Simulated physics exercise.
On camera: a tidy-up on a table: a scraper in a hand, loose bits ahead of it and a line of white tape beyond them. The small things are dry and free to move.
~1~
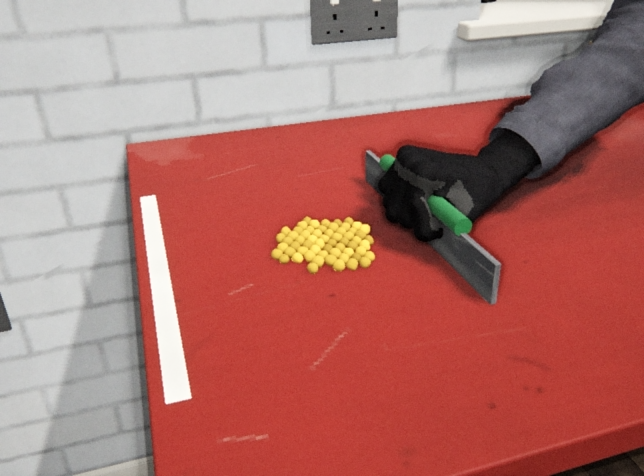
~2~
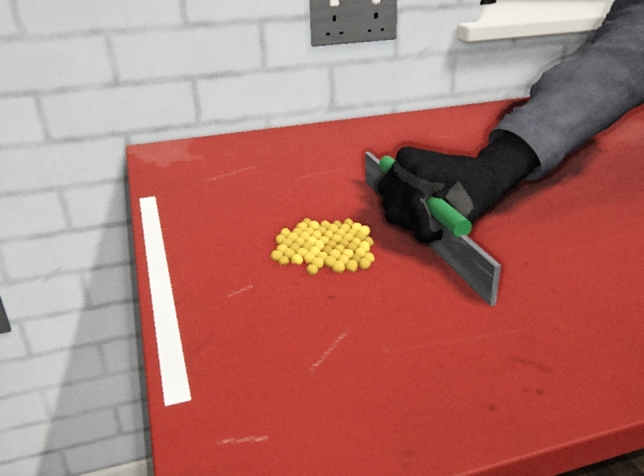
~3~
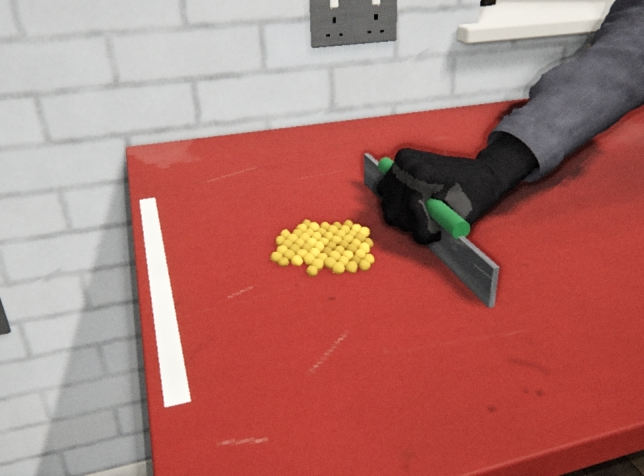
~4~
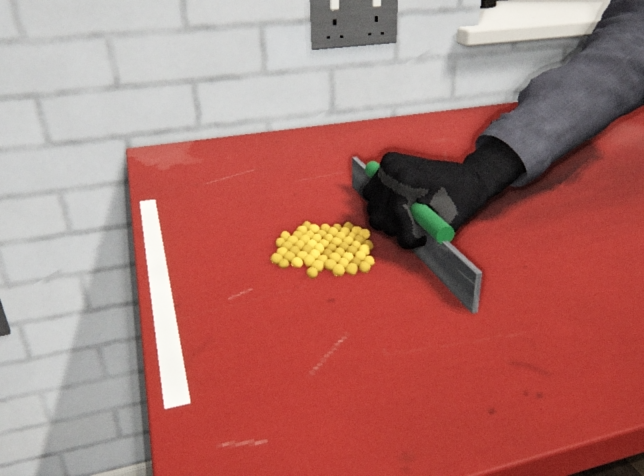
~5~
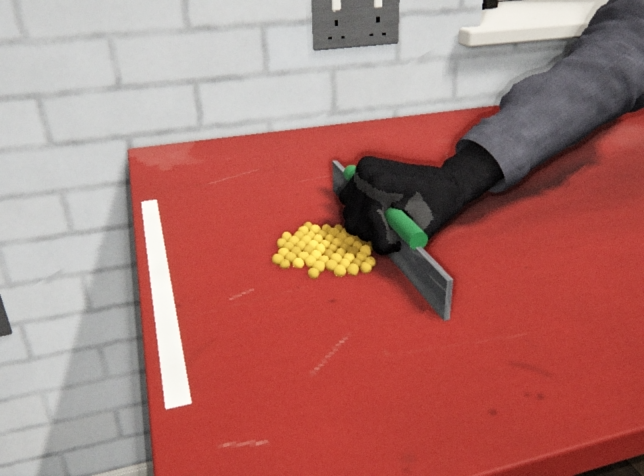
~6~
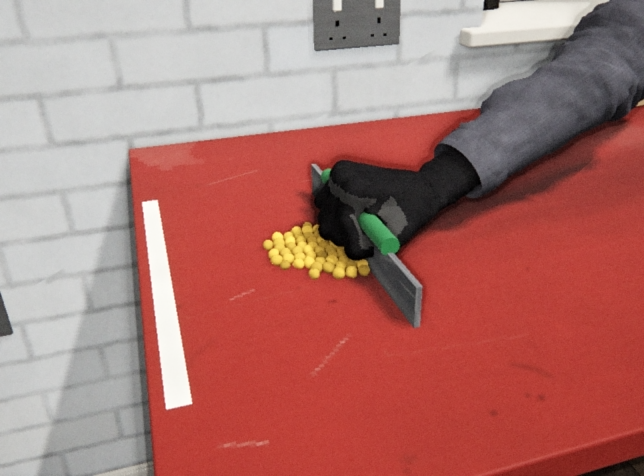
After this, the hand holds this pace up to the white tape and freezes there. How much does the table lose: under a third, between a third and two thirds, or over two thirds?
The floor gets more than two thirds.
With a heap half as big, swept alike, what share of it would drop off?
Close to 100 per cent.
Shortly afterwards, scraper still moving, near (249, 229); heap all on the table, its front near (176, 266).
Next, scraper stopped at the white tape; heap the bulk over the edge.
Some moments later, scraper stopped at the white tape; heap the whole lot over the edge.
In the end, scraper stopped at the white tape; heap the whole lot over the edge.
